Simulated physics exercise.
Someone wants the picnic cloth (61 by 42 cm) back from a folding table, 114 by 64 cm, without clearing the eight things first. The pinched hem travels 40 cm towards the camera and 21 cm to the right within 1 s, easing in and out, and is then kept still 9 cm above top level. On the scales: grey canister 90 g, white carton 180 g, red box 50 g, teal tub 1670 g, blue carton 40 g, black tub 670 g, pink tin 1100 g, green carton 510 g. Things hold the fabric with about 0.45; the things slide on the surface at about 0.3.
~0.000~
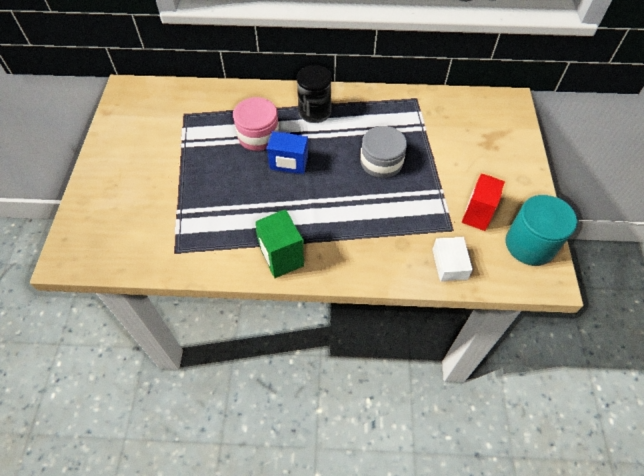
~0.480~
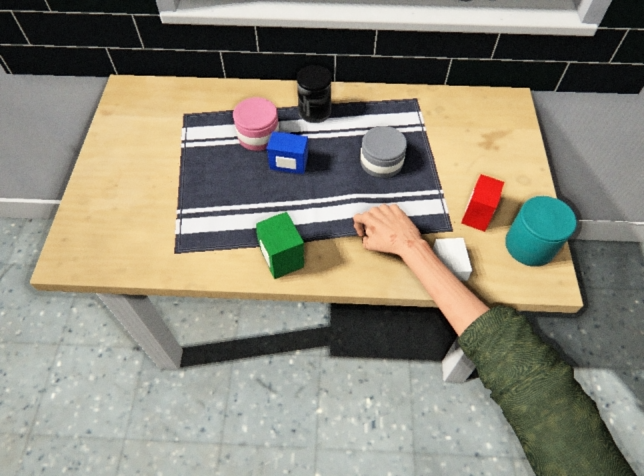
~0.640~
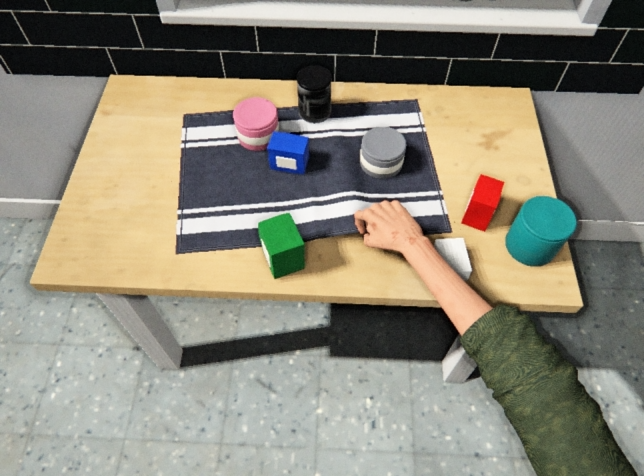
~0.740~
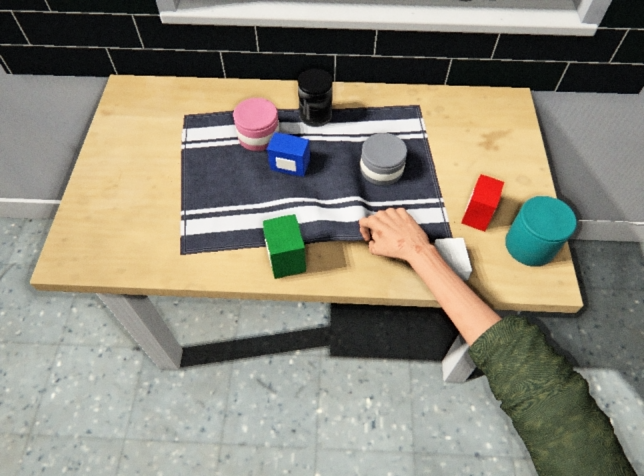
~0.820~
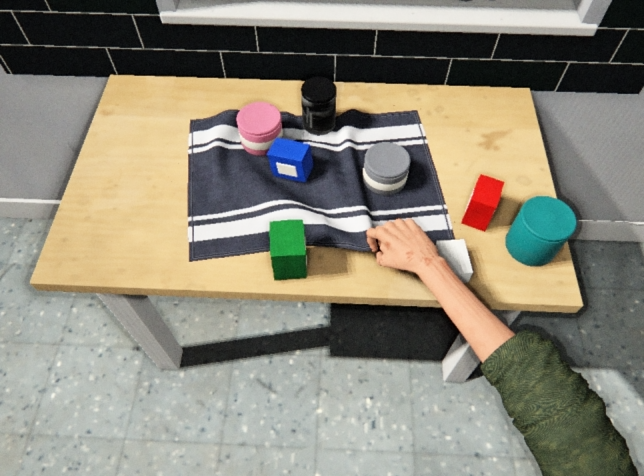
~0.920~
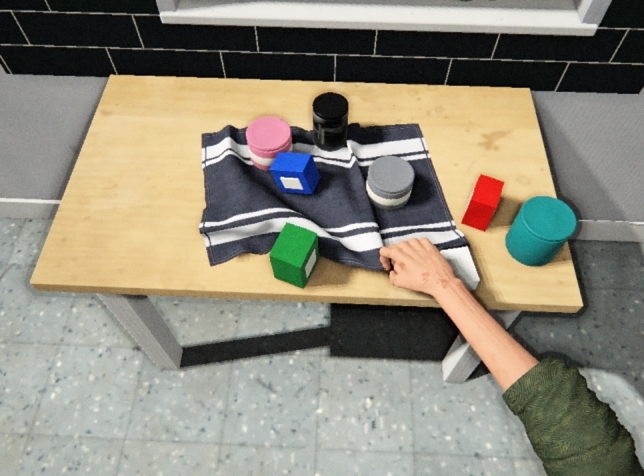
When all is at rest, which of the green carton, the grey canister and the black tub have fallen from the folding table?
In order: The green carton drops off; the grey canister goes over the edge; the black tub keeps to the top.
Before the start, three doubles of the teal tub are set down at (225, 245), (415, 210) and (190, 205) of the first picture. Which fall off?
In that order: Goes over, goes over, stays up.
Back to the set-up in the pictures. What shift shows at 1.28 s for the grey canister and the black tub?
Grey canister 35 cm, black tub 35 cm.
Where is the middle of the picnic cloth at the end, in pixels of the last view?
Around (432, 334).
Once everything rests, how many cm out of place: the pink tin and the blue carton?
Pink tin over the edge, blue carton off the top.
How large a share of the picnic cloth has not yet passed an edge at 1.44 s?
Some 40 per cent of it.
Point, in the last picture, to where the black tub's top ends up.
At about (431, 245).
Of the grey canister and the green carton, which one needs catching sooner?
First goes the green one.
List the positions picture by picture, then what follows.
Shows, green carton (278, 230); grey canister (385, 142); black tub (314, 76); picnic cloth corners (174, 254) (184, 114) (417, 98) (454, 231), in the first picture.
Shows, picnic cloth corners (174, 254) (184, 114); grip (363, 235), in the second picture.
Shows, picnic cloth corners (176, 254) (184, 114); grip (364, 232), in the third picture.
Shows, blue carton (289, 144); grey canister (385, 149); green carton (283, 233); picnic cloth corners (180, 255) (184, 115); grip (369, 239), in the fourth picture.
Shows, pink tin (259, 117); blue carton (290, 149); grey canister (388, 158); picnic cloth corners (189, 262) (190, 120); grip (376, 250), in the fifth picture.
Shows, green carton (294, 242); grey canister (391, 173); black tub (331, 104); picnic cloth corners (211, 267) (201, 134) (418, 123); grip (389, 269), in the sixth picture.
At 1.1 s, 95 % of the picnic cloth is still over the top; black tub 24 cm off its start, grey canister 22 cm off its start, green carton 10 cm off its start.
At 1.3 s, 60 % of the picnic cloth is still over the top; black tub 36 cm off its start, grey canister 33 cm off its start, green carton over the edge.
At 1.4 s, 40 % of the picnic cloth is still over the top; black tub 46 cm off its start at (417, 219), grey canister 42 cm off its start at (495, 290), green carton over the edge.
At 1.6 s, 30 % of the picnic cloth is still over the top; black tub 51 cm off its start, grey canister 51 cm off its start, green carton over the edge.
At 3.2 s, 25 % of the picnic cloth is still over the top; grey canister over the edge, black tub 52 cm off its start at (431, 245), green carton over the edge, pink tin over the edge.
